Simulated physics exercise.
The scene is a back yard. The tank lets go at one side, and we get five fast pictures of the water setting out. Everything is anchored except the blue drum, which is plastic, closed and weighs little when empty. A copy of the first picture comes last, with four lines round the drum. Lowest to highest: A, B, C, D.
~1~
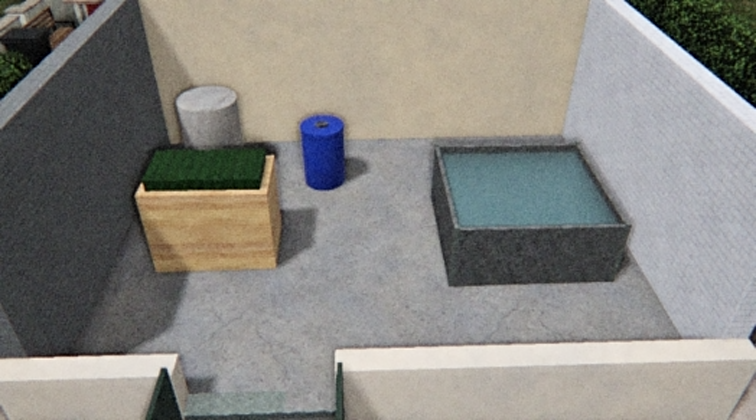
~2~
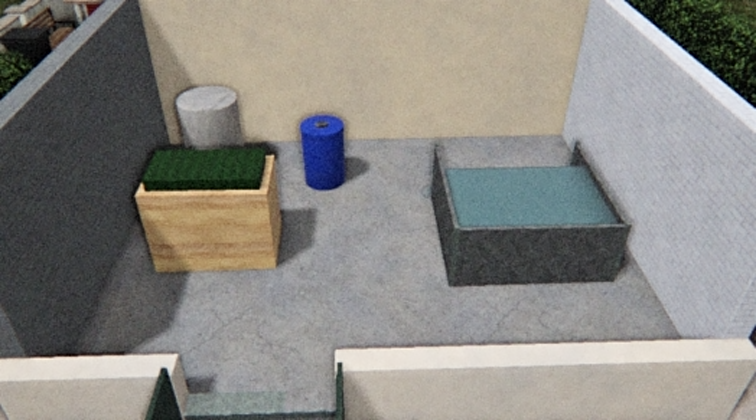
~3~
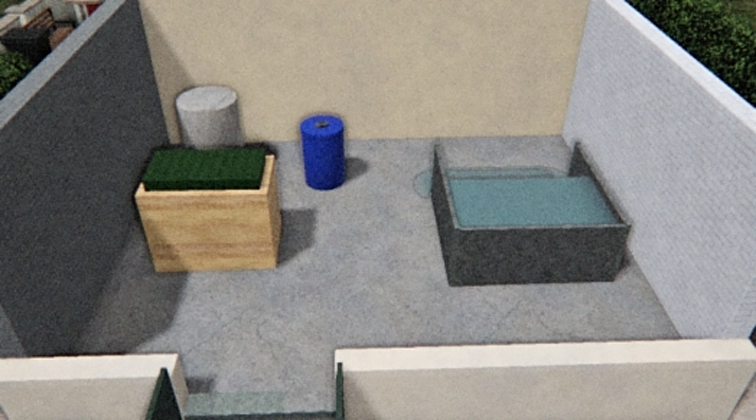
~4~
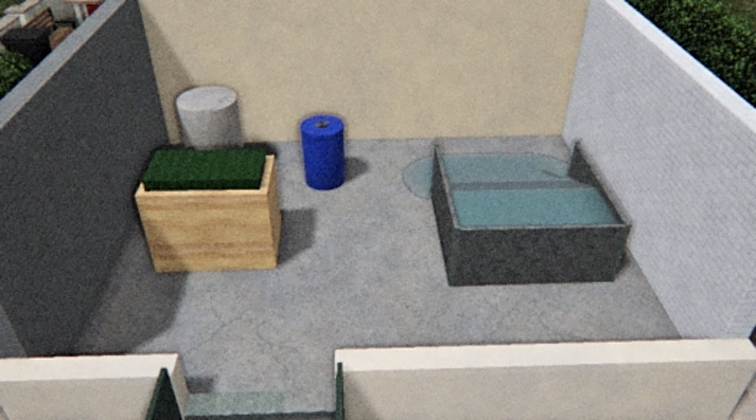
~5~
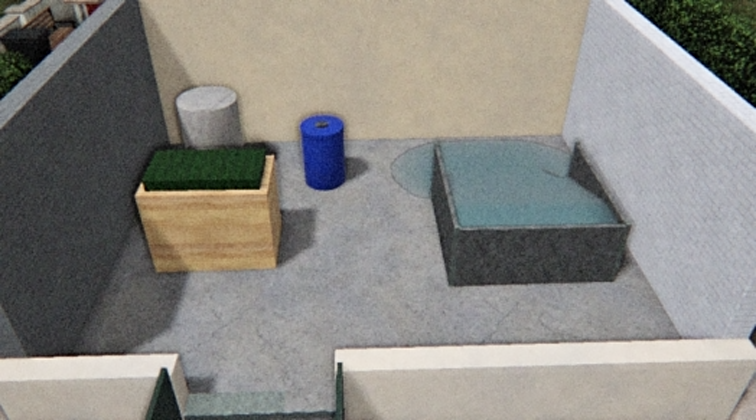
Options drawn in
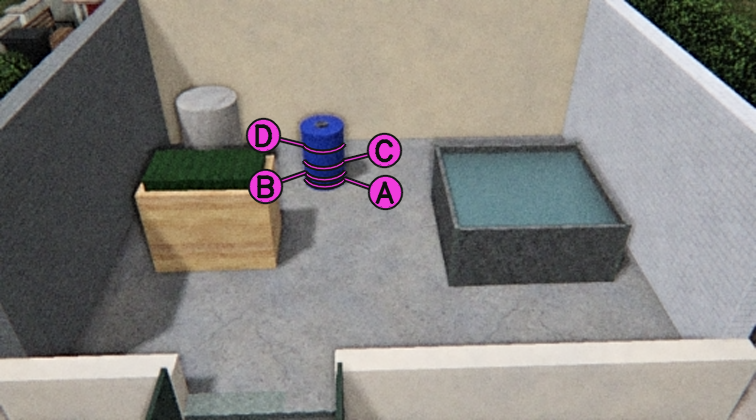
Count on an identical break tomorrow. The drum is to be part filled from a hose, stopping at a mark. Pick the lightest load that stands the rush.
Use line C.
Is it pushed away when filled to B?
Yes, it does.
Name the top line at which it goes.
Line B.
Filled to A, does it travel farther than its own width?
Yes, it does.
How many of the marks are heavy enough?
Two.
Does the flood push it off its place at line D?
No, not at all.
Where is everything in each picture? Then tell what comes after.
Lid of the blue drum at (323, 125); tank full, its middle at (523, 187); open gate at (258, 356), in the first picture.
Water covers 3 % of the ground, mostly out of sight from here, in the second picture.
In the third picture, 6 % of the ground wet, in view closest to the drum at (420, 185).
In the fourth picture, 10 % of the ground wet, in view closest to the drum at (410, 180).
Lid of the blue drum at (323, 125); 15 % of the ground wet, in view closest to the drum at (400, 173), in the fifth picture.
On the marked copy, A at (325, 186); B at (324, 179); C at (324, 168); D at (323, 152); from the bottom up A, B, C, D.
With A, it is pushed about 3 times its own width away.
With B, it is pushed about half its own width away.
With C, it does not move.
With D, it does not move.
